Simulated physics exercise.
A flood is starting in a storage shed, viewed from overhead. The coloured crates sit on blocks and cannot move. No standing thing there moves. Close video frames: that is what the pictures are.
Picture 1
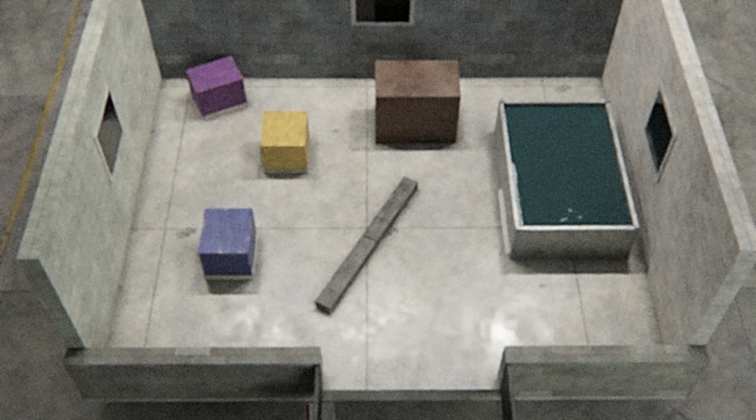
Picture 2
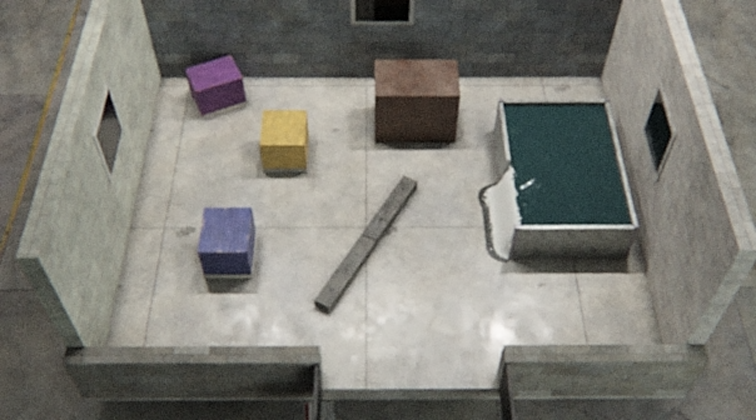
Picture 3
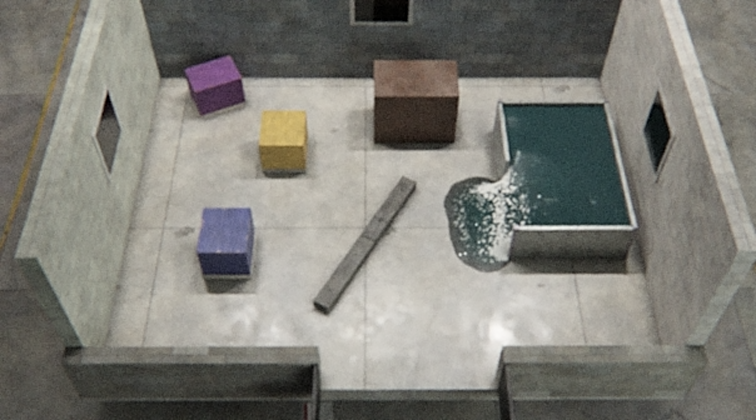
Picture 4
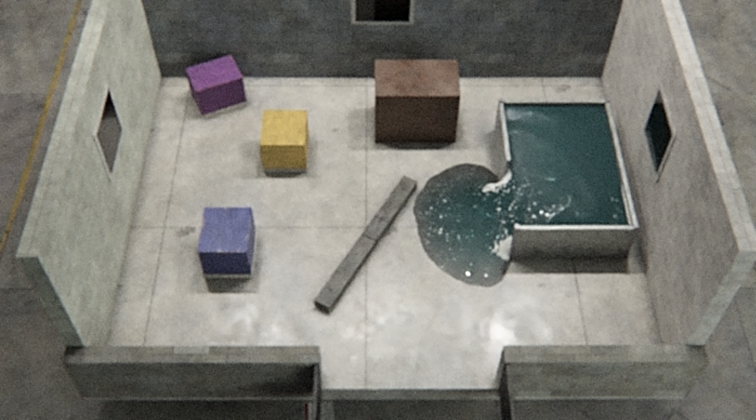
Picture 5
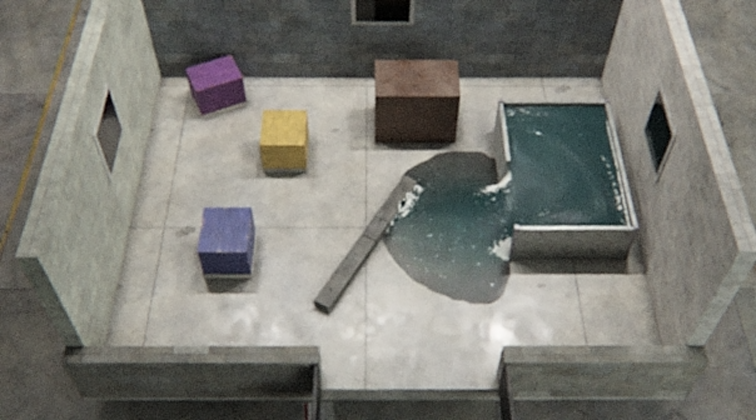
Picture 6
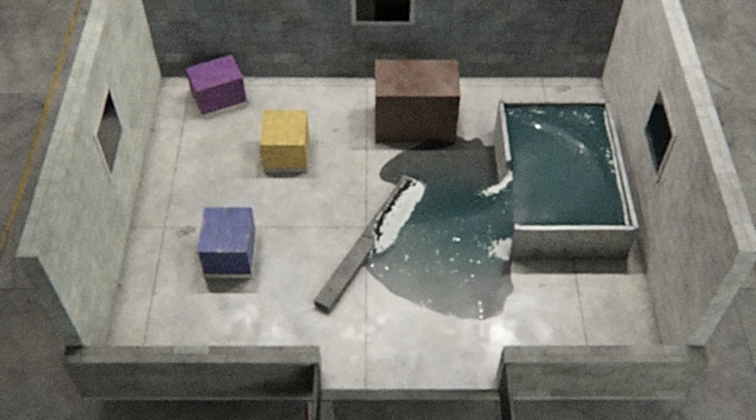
In a walled concrete room, water pours from a tank's left side and spreads to a beam.
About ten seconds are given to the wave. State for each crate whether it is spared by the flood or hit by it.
In the end the blue crate is affected by the water. The yellow crate is affected by the water. The purple crate is affected by the water.
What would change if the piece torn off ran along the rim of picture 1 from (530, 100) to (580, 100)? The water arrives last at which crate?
My pick is the blue one.
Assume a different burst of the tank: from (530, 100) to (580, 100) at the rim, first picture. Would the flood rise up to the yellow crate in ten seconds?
In that case the yellow crate gets flooded.
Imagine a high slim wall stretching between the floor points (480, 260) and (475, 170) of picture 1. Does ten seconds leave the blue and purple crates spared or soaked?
Blue crate is left untouched, purple crate is flooded.
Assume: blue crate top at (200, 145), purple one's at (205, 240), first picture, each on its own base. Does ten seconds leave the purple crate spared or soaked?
The purple crate is flooded.
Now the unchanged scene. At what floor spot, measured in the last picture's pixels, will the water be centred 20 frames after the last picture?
Close to pixel (429, 222).
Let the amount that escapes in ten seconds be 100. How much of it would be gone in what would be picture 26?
Estimate: 35 %.
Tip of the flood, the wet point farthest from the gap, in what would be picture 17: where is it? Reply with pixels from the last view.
Close to (169, 372).
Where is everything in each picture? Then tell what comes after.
The first frame shows still water in the open tank at (564, 164).
In the second frame, water pours out at (511, 212) and has run to (493, 189).
In the third frame, the front is at (461, 186), out from the gap at (509, 214).
In the fourth frame, the front is at (420, 204), out from the gap at (510, 215).
In the fifth frame, the front is at (389, 240), out from the gap at (510, 215).
In the sixth frame, the front is at (369, 263), out from the gap at (510, 215).
A moment on, water covers 25 % of the floor; the blue crate not reached, the yellow crate water round its plinth, the purple crate not reached.
Next, water covers 45 % of the floor; the blue crate water round its plinth, the yellow crate water round its plinth, the purple crate water round its plinth.
Then, water covers 55 % of the floor; the blue crate water round its plinth, the yellow crate water round its plinth, the purple crate water round its plinth.
Later, water covers 70 % of the floor; the blue crate water round its plinth, the yellow crate water round its plinth, the purple crate water round its plinth.
In the end, water covers 80 % of the floor; the blue crate was topped, the yellow crate was topped, the purple crate was topped.
